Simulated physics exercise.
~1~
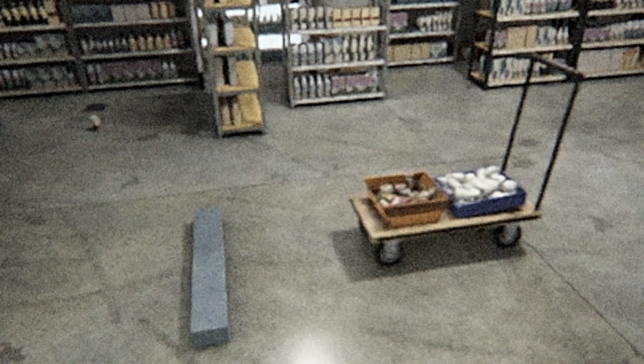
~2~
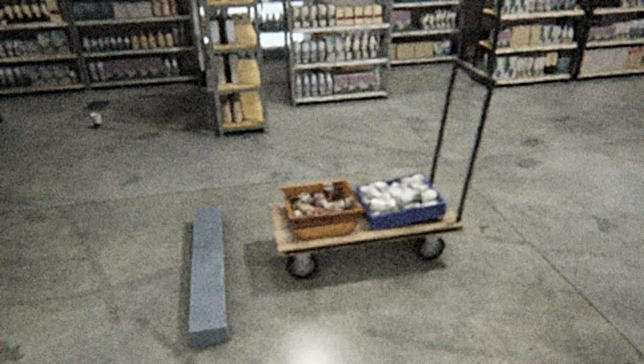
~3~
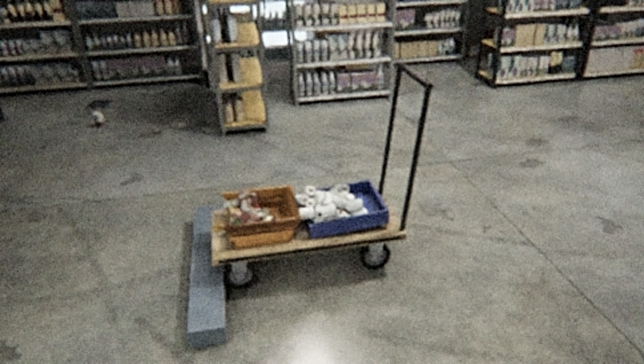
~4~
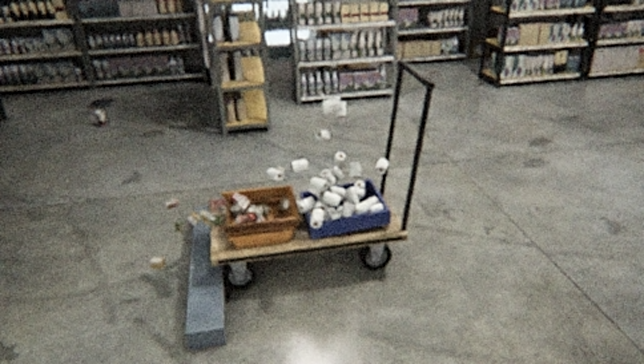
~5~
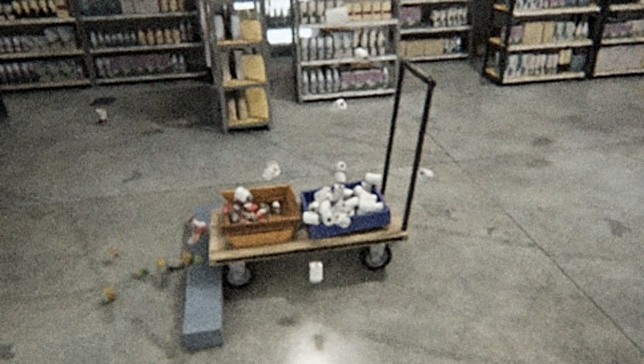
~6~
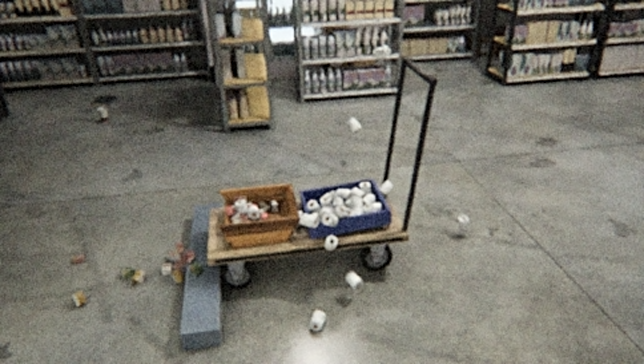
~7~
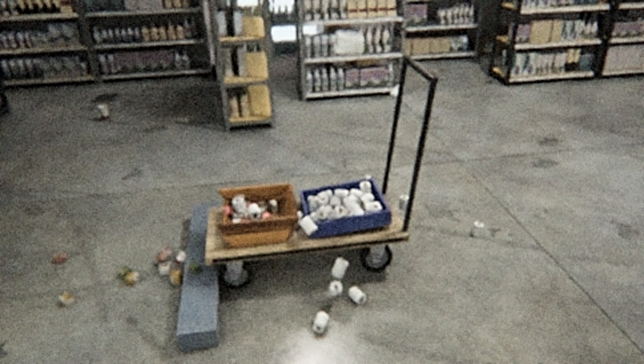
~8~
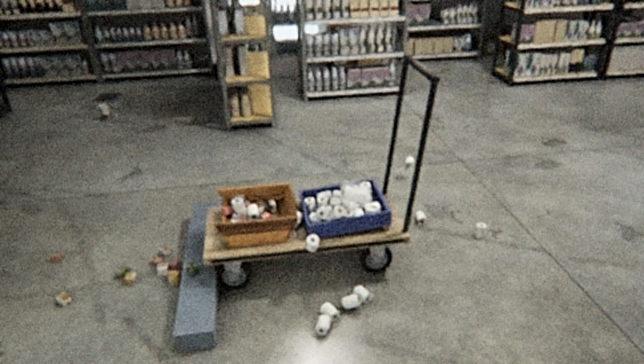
In a warehouse, a cart rolls left, stops at a kerb, and spills cartons and paper rolls.
